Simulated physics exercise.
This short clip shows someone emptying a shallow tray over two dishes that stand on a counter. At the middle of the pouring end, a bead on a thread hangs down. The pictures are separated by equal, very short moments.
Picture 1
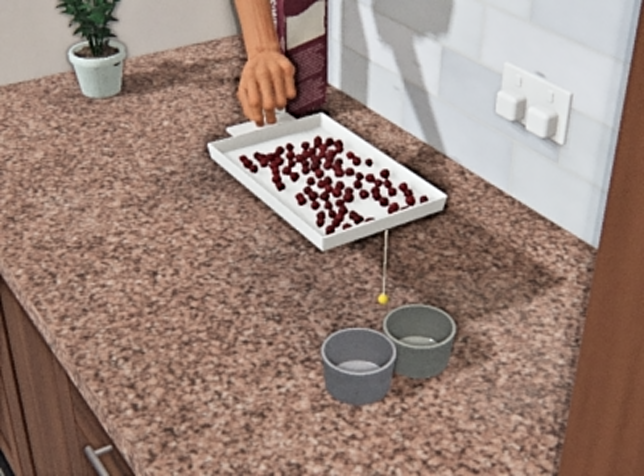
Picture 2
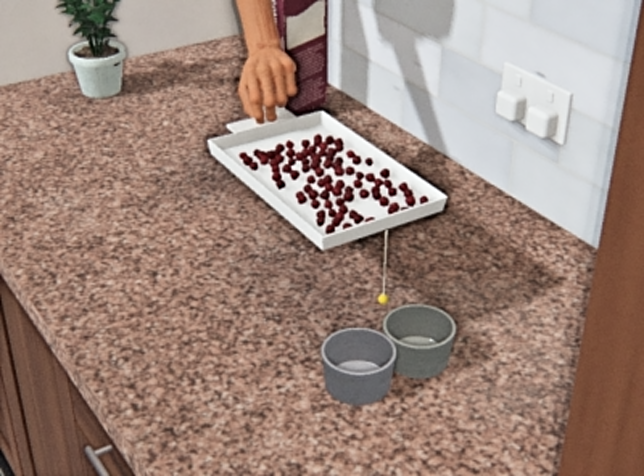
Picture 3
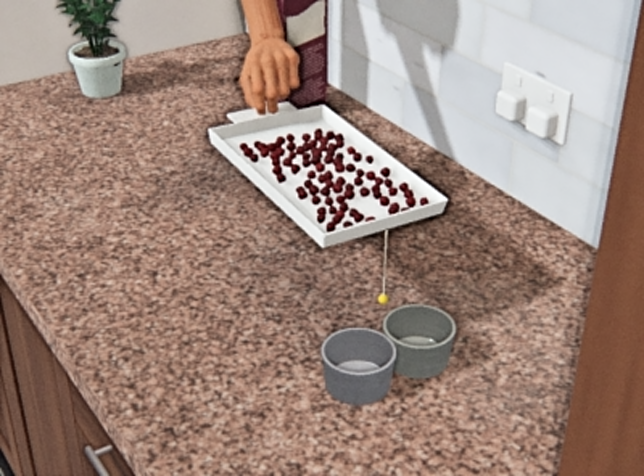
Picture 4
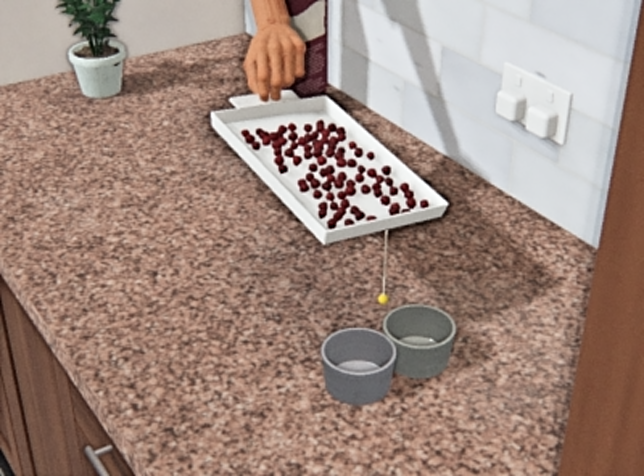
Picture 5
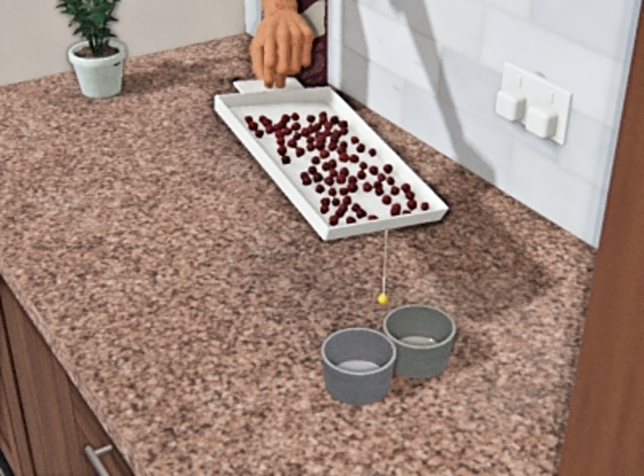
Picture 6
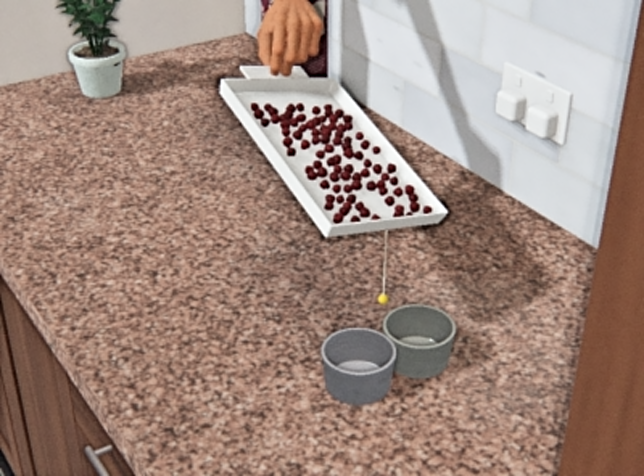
White tray of dark red cherries tilting gradually as a hand raises its far end above two gray dishes on a counter.
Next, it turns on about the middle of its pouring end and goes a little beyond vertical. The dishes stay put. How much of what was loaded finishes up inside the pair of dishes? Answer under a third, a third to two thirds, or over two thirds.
Inside the pair of dishes: Under a third.
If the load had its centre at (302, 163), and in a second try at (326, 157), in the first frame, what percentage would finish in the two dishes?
Near 10 % and 10 %.
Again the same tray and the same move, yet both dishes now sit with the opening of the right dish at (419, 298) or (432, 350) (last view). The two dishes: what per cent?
Close to 40 in a hundred, then close to 0 in a hundred.
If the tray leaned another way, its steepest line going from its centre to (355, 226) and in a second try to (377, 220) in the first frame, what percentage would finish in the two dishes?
60 and 40 per cent, in that order.
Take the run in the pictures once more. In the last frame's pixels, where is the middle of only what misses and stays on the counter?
The centre sits near (448, 316).
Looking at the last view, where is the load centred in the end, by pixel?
At about (447, 318), give or take.
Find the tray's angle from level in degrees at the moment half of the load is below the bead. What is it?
Near 120 degrees.
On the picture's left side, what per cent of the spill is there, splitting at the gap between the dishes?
It comes to about 10 percent.
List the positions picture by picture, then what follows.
In the first picture, corners of the pouring end (323, 236) and (443, 196), level; middle of the load (328, 181), dried cherries; left dish (379, 383); right dish (440, 357); bead on its thread (383, 299).
In the second picture, corners of the pouring end (324, 235) and (443, 196), level; middle of the load (328, 179).
In the third picture, corners of the pouring end (325, 233) and (444, 199), tipped barely, lowest at the right corner; middle of the load (329, 175).
In the fourth picture, corners of the pouring end (327, 230) and (444, 203), tipped a little, lowest at the right corner; middle of the load (330, 169).
In the fifth picture, corners of the pouring end (329, 227) and (445, 207), tipped clearly, lowest at the right corner; middle of the load (333, 164).
In the sixth picture, corners of the pouring end (332, 224) and (444, 211), tipped clearly, lowest at the right corner; middle of the load (337, 159); left dish (379, 383); right dish (440, 357).
Just after the last frame, tray tipped steeply; almost all on the tray; just a few in the air.
A moment on, tray tipped past a quarter turn; almost all on the tray; about a tenth outside both.
Further on, tray tipped past a quarter turn; about a tenth in the right dish; almost all outside both.
When it is over, tray tipped past a quarter turn; not one in the left dish; about a tenth in the right dish; almost all outside both.
